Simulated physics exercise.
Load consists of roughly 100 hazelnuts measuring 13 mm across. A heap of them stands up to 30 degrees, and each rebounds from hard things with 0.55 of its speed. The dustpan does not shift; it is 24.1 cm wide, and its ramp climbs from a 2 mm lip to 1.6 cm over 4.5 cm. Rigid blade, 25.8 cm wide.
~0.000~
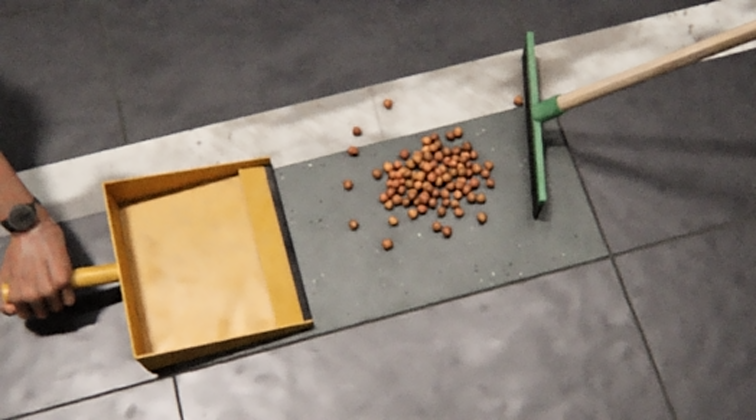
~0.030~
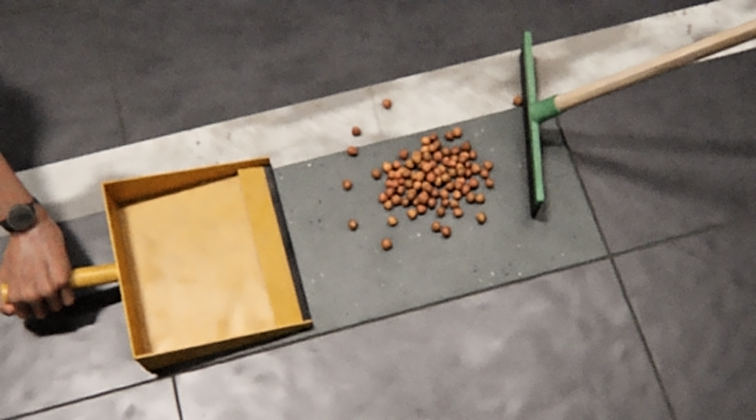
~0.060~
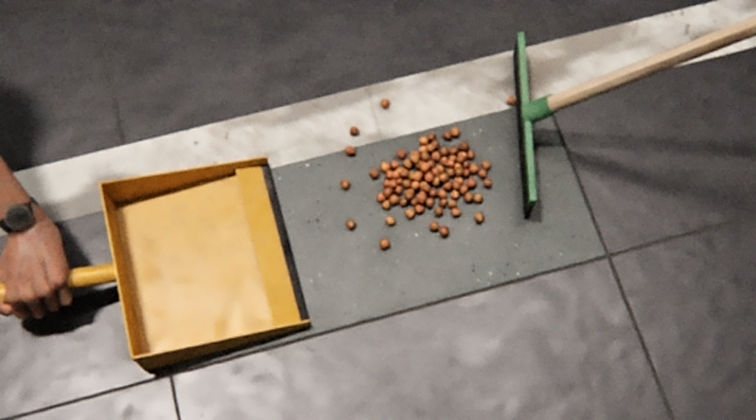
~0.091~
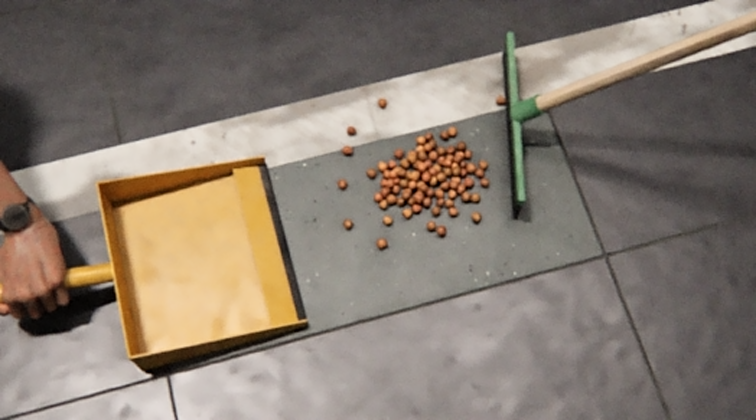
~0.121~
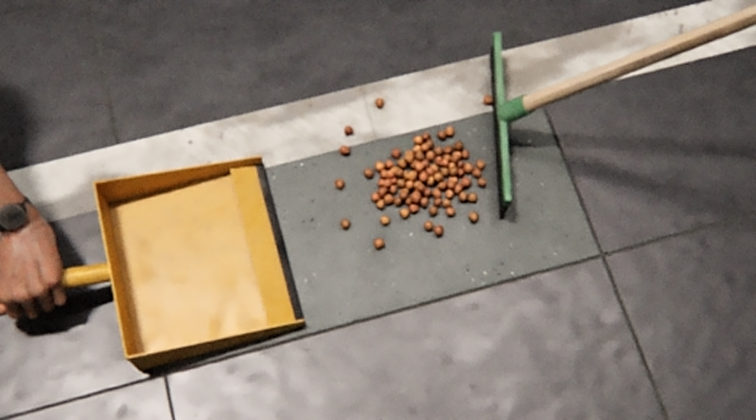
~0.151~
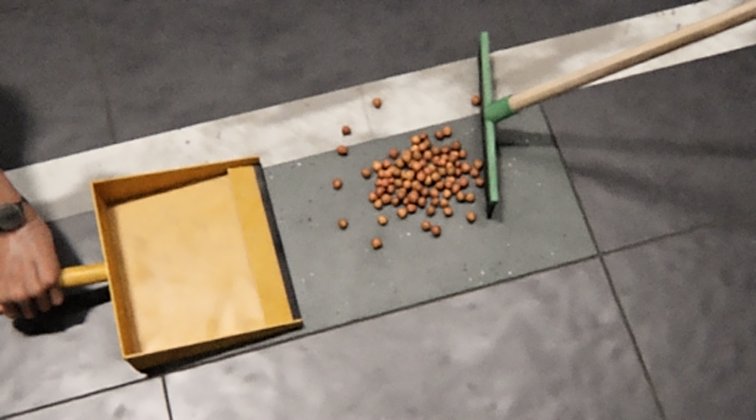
The clip opens on a hand at left holding a yellow dustpan on grey tiles, with a loose heap of hazelnuts between it and a green blade on a wooden handle. The blade slides a short way left, closing the gap to the heap's right edge, while the nuts stay almost undisturbed.
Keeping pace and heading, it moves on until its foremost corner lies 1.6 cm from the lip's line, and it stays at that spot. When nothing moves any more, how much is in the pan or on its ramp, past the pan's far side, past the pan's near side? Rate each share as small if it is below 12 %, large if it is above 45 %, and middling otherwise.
Pan: Middling, far side: Middling, near side: Small.
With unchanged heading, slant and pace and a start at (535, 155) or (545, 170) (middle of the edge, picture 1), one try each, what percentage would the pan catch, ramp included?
First try about 20 per cent, second about 20 per cent.
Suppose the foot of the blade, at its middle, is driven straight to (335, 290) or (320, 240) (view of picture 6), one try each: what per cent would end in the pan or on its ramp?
Around 0 per cent, and around 10 per cent.
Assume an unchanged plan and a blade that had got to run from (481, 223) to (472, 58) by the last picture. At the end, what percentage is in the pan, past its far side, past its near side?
Per cent by place - pan 20, far side 25, near side 0.
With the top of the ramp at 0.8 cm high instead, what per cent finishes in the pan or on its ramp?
I'd put it near 20 per cent, ramp counted.
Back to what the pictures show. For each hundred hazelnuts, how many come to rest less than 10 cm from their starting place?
Roughly 5 in a hundred.
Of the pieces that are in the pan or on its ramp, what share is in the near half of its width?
Share: Approx. 10 %.
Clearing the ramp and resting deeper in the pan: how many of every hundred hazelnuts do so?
Something like 5 per cent of the whole.
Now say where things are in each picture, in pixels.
Blade from (542, 201) to (529, 39), moved 0.0 cm, 0 of the pieces shifted so far; middle of the pieces at (432, 175); pan at (198, 267), in the first picture.
Blade from (539, 202) to (527, 39), moved 0.2 cm, 0 of the pieces shifted so far; middle of the pieces at (431, 175), in the second picture.
Blade from (532, 201) to (520, 39), moved 0.9 cm, 1 of the pieces shifted so far; middle of the pieces at (429, 175), in the third picture.
Blade from (521, 201) to (509, 39), moved 2.0 cm, 1 of the pieces shifted so far; middle of the pieces at (426, 174), in the fourth picture.
Blade from (507, 201) to (496, 39), moved 3.5 cm, 1 of the pieces shifted so far; middle of the pieces at (423, 174), in the fifth picture.
Blade from (493, 202) to (483, 39), moved 4.9 cm, 1 of the pieces shifted so far; middle of the pieces at (421, 174); pan at (187, 266). The blade's pace is about 0.49 m/s, heading 14 degrees away from the viewer's side, in the sixth picture.
Then, at 0.43 s, middle of the blade 18 cm from the lip; 0 % over the lip, far side 15 %, near side 0 %.
After 0.61 s, middle of the blade 10 cm from the lip; 0 % over the lip, far side 25 %, near side 0 %.
After 0.91 s, middle of the blade 5 cm from the lip; 20 % over the lip, far side 35 %, near side 0 %.
At rest (1.6 s), pan 20 %, far side 35 %, near side 0 %, in front of the lip or behind the blade 45 %.
